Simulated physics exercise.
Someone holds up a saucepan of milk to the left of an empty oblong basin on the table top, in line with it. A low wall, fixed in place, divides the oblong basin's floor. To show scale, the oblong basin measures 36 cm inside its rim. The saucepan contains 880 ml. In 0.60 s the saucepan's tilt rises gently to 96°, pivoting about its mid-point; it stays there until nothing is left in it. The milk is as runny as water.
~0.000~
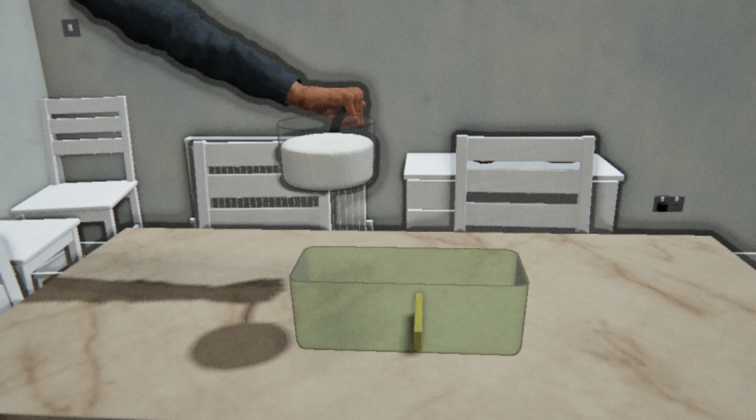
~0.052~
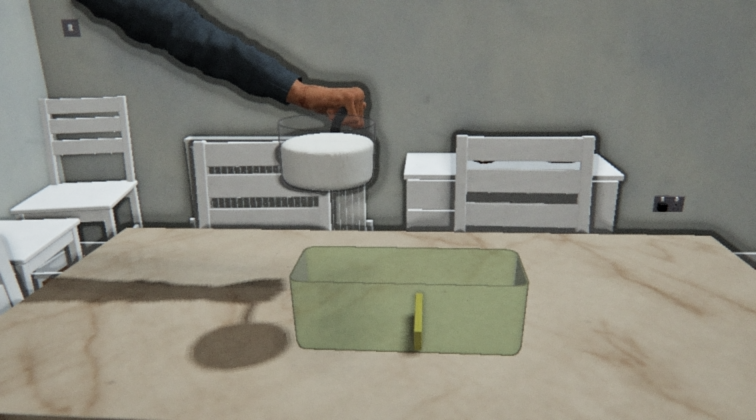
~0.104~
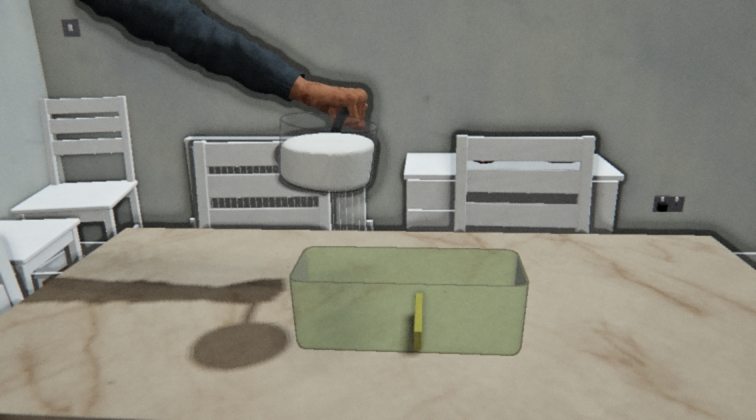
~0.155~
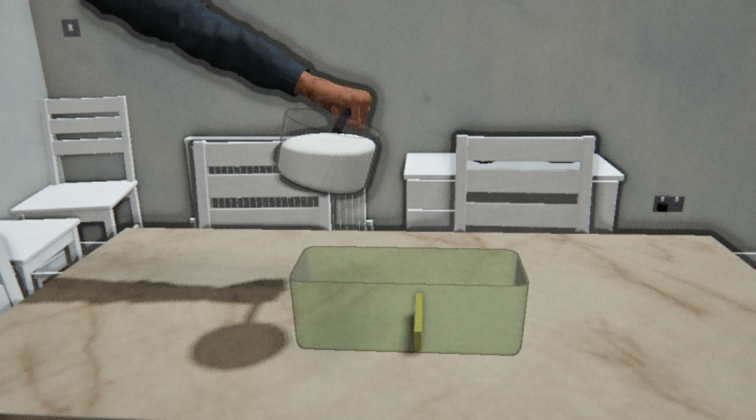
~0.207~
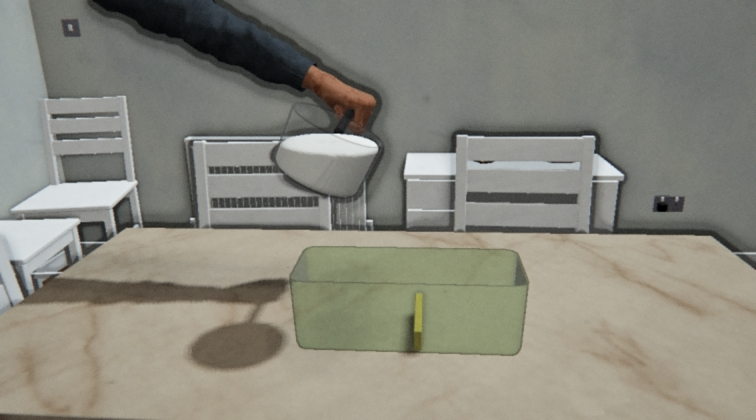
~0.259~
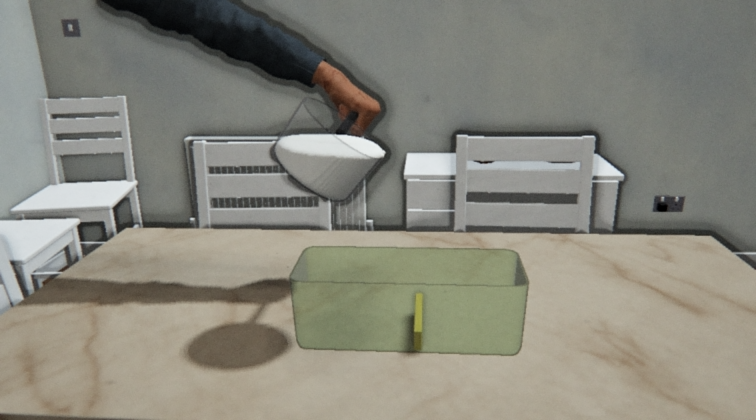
A clear saucepan of white milk is held by a dark-sleeved arm above a marble-patterned table, seen from a fixed view in a grey-walled room with white chairs. Below and to its right sits a see-through green oblong basin with a low yellow wall inside. The hand gradually tilts the saucepan rightward, slowly then more steeply, while the milk's surface stays nearly level.
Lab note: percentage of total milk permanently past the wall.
Approx. 58 %.
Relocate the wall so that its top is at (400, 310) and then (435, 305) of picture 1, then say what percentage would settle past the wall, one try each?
The first gives near 85 per cent and the second near 15 per cent.
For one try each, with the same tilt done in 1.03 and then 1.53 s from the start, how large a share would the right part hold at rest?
60 then 60 %.
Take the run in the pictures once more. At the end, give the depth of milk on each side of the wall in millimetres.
Final reading - left some 14 mm, right some 26 mm.
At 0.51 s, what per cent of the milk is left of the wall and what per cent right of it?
I'd say some 3 on the left and some 7 on the right.
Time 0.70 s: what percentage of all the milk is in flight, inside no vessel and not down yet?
Roughly 14 %.
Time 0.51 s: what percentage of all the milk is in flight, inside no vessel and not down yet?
Close to 46 in a hundred.
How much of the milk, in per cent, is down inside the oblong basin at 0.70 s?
70 per cent or thereabouts.
By 0.51 s the tilt is 91° and 45 per cent is still to pour, 3 is left of the wall and 7 right of it.
By 0.70 s the tilt is 96° and 16 per cent is still to pour, 18 is left of the wall and 52 right of it.
By 0.89 s the tilt is 96° and 5 per cent is still to pour, 27 is left of the wall and 59 right of it.
By 1.10 s the tilt is 96° and 1 per cent is still to pour, 36 is left of the wall and 60 right of it.
At rest 42 per cent lies left of the wall, 58 right of it and 1 outside.
